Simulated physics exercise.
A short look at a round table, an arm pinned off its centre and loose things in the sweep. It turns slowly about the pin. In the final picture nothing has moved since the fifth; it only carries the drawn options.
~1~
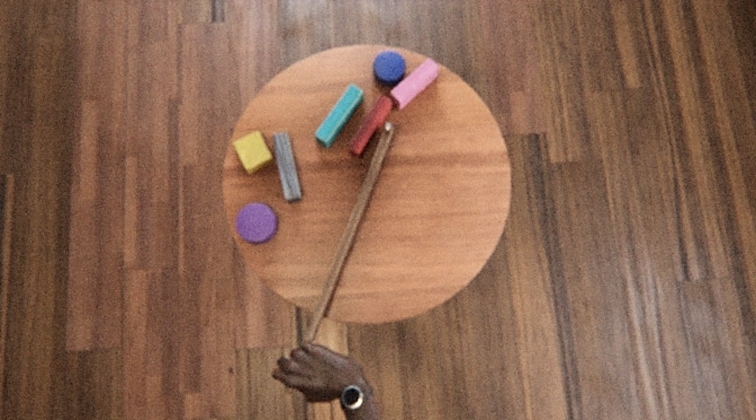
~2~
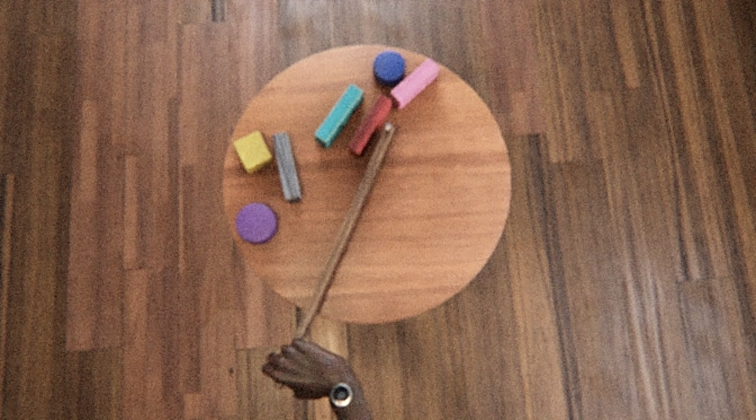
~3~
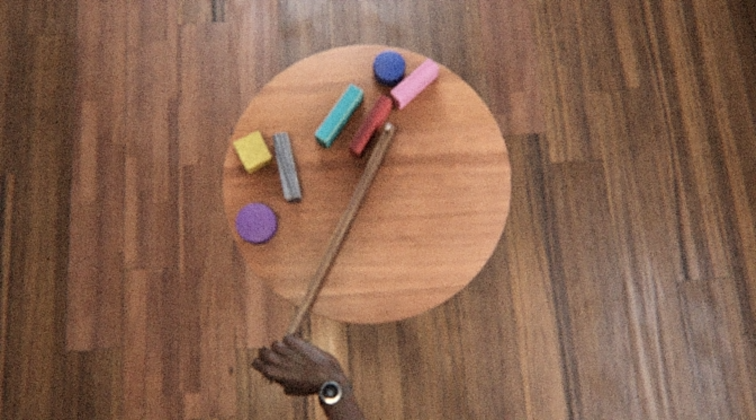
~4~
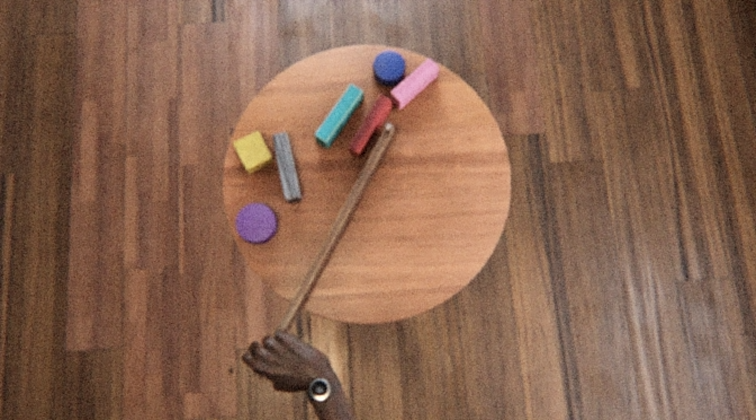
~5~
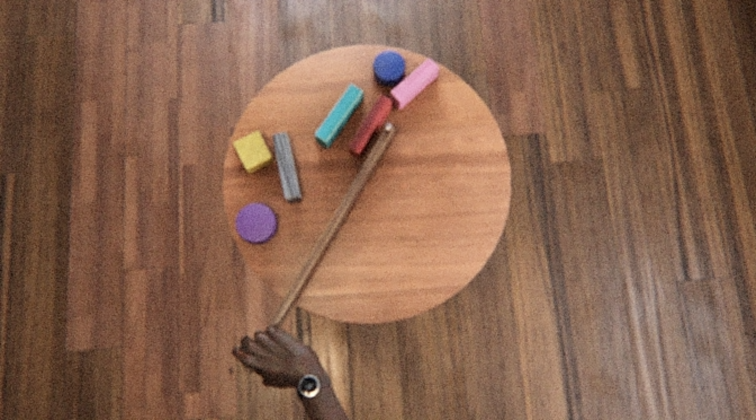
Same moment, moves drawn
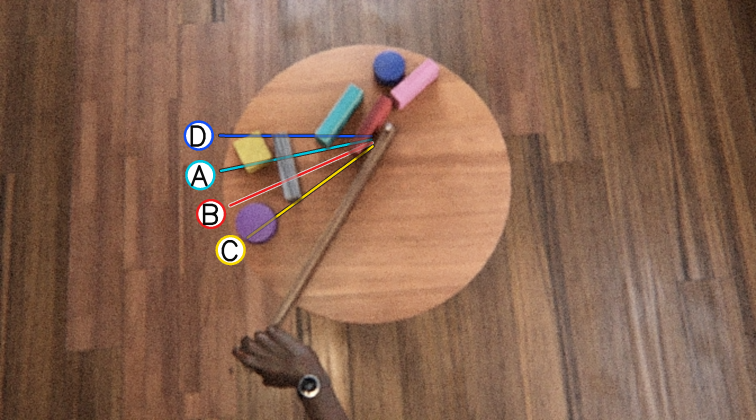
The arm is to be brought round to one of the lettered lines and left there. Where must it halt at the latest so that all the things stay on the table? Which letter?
Line B.
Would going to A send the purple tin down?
Yes.
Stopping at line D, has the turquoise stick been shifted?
Yes.
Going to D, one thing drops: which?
The purple tin.
On the marked copy, A at (296, 155); B at (302, 174); C at (311, 191); D at (296, 136).
Following B. Soon after the start, arm (327, 194); purple tin (257, 224); blue tin (389, 69).
Later, arm (313, 178); purple tin (240, 203); grey stick (282, 159).
In the end, arm (307, 167); purple tin (228, 184); grey stick (278, 145); nothing has fallen.
As for the rest, A drops the purple tin; C is safe but short; D drops the purple tin.
